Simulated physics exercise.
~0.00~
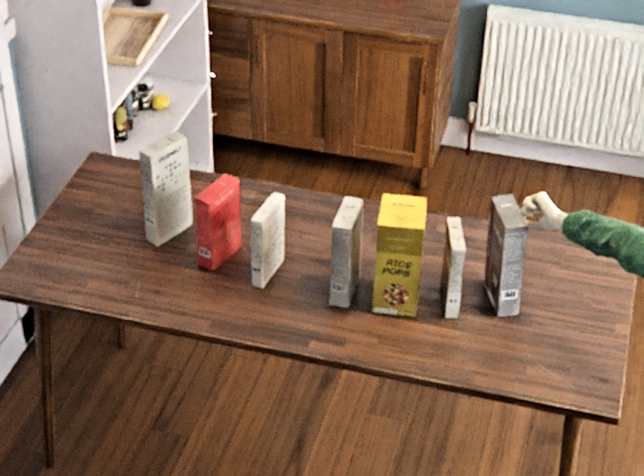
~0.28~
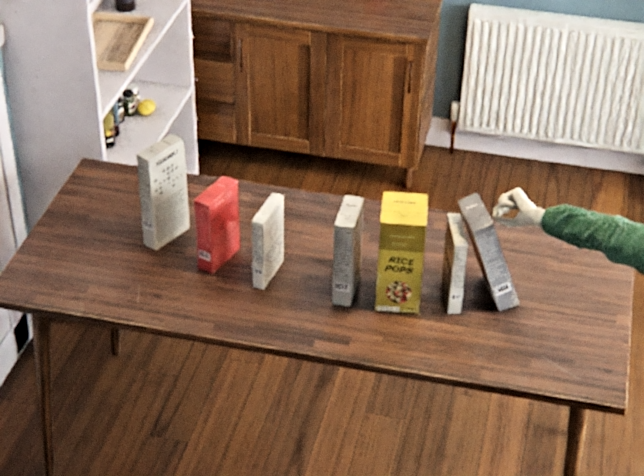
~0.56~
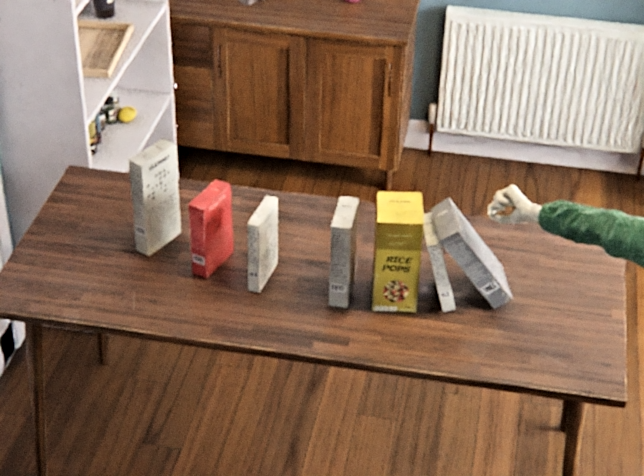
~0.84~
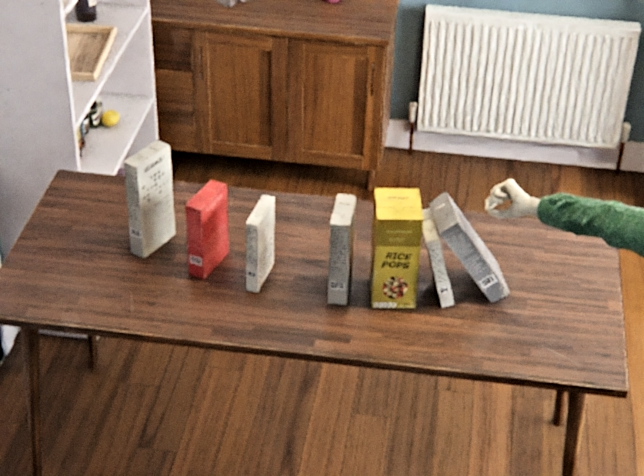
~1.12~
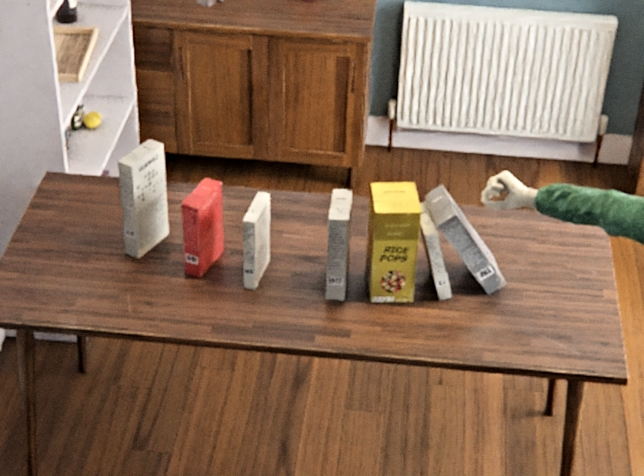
The clip opens on seven cereal boxes standing on end across a wooden table, a red one toward the left and a yellow one right of centre, while a green-sleeved hand touches the grey box at the far right. The grey box tips left toward the thin pale box beside it. It leans further, and the thin box tilts against the yellow box as the hand stays behind. The yellow box holds firm, and the view drifts slightly sideways. At the end, the two boxes rest leaning, while the yellow, red and remaining boxes still stand upright.
